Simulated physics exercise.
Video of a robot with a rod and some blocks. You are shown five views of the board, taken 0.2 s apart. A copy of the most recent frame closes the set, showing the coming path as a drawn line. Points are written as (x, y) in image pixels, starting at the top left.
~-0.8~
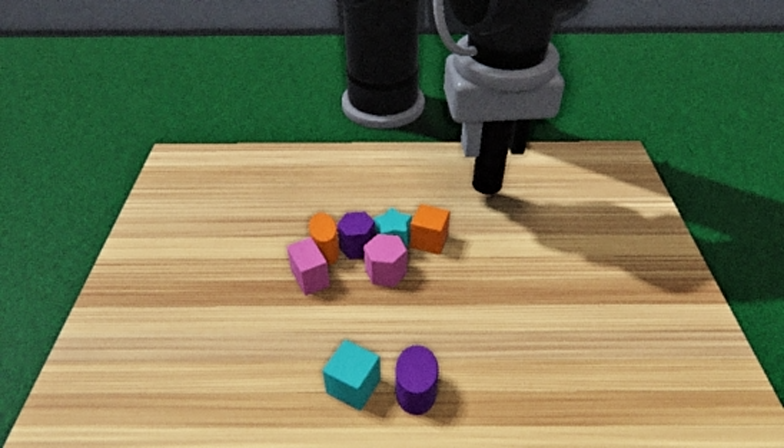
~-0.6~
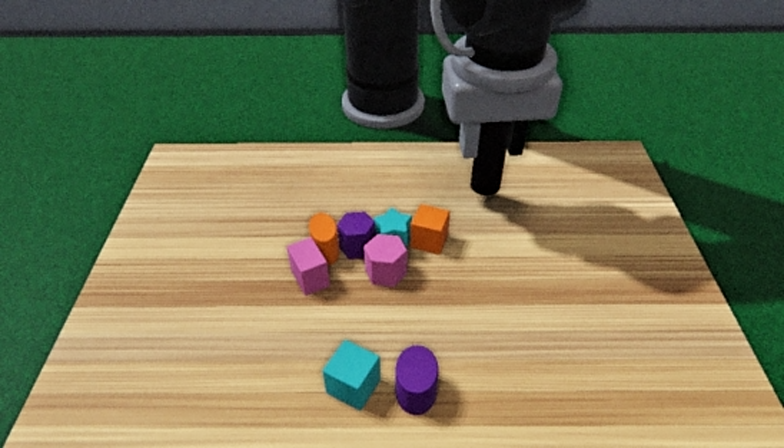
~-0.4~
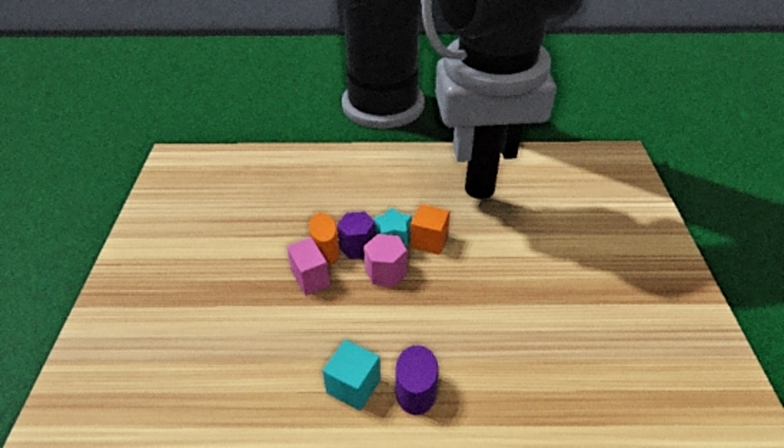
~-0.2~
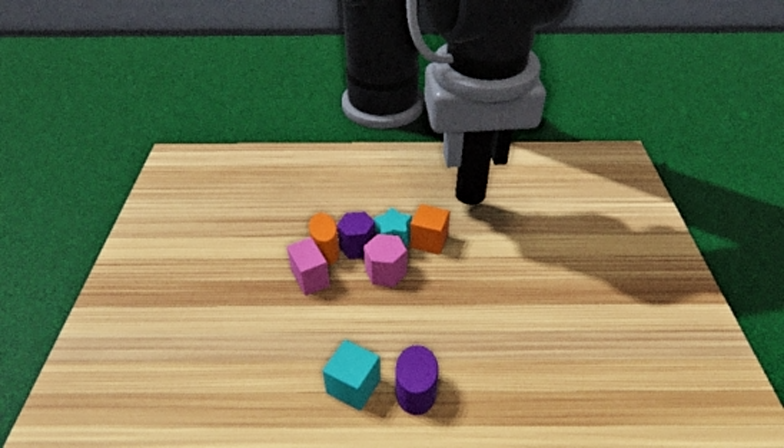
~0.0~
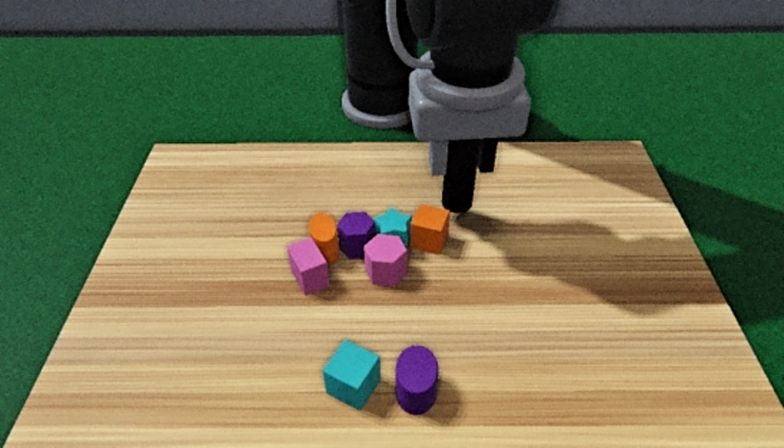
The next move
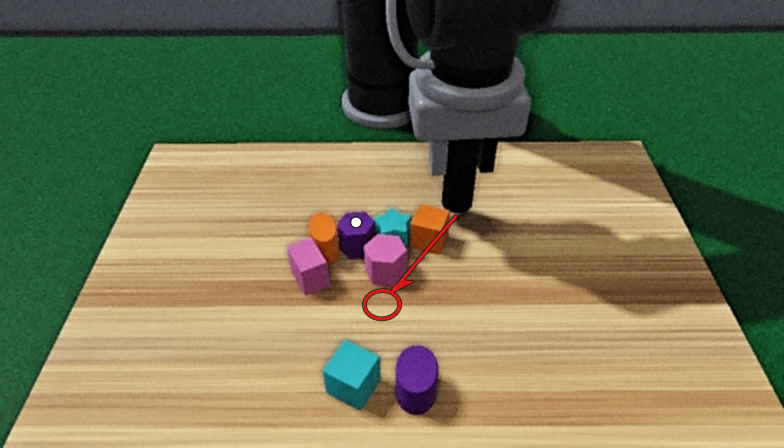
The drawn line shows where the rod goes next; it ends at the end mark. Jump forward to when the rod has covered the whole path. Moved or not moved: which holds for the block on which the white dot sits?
It will be resting on its spot.
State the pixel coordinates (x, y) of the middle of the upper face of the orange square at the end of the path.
When the path ends, it will be at (346, 296).
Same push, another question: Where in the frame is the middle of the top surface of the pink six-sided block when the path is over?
The answer is (306, 295).
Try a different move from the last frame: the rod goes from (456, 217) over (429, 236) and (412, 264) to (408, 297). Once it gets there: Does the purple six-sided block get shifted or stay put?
Its place changes.
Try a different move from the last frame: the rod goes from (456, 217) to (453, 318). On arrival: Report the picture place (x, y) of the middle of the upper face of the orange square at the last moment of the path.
It will end up at (422, 233).
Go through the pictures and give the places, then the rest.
Tip of the rod at (487, 185), middles of tops, purple six-sided block at (356, 222), pink six-sided block at (386, 247), turquoise star-shaped block at (393, 220), orange square at (431, 216), in the first picture.
Rod at (485, 187), nothing pushed, in the second picture.
Rod at (480, 190), nothing pushed, in the third picture.
Rod at (470, 195), nothing pushed, in the fourth picture.
Rod at (457, 204), purple six-sided block at (356, 222), pink six-sided block at (386, 247), turquoise star-shaped block at (393, 220), orange square at (431, 216), in the fifth picture.
The line goes in a line from (456, 217) to (382, 304); the dot is on the purple six-sided block.
What follows on the original path. One third of the way, rod at (433, 230); pink six-sided block at (380, 252); turquoise star-shaped block at (389, 221), turned 25° clockwise; orange square at (414, 238), turned 25° clockwise.
Two thirds of the way, rod at (408, 260); pink six-sided block at (344, 276); turquoise star-shaped block at (389, 221), turned 25° clockwise; orange square at (381, 266), turned 45° clockwise.
At the end, rod at (382, 291); purple six-sided block unmoved; pink six-sided block at (306, 295), turned 15° clockwise; turquoise star-shaped block at (389, 221), turned 25° clockwise; orange square at (346, 296), turned 65° clockwise.
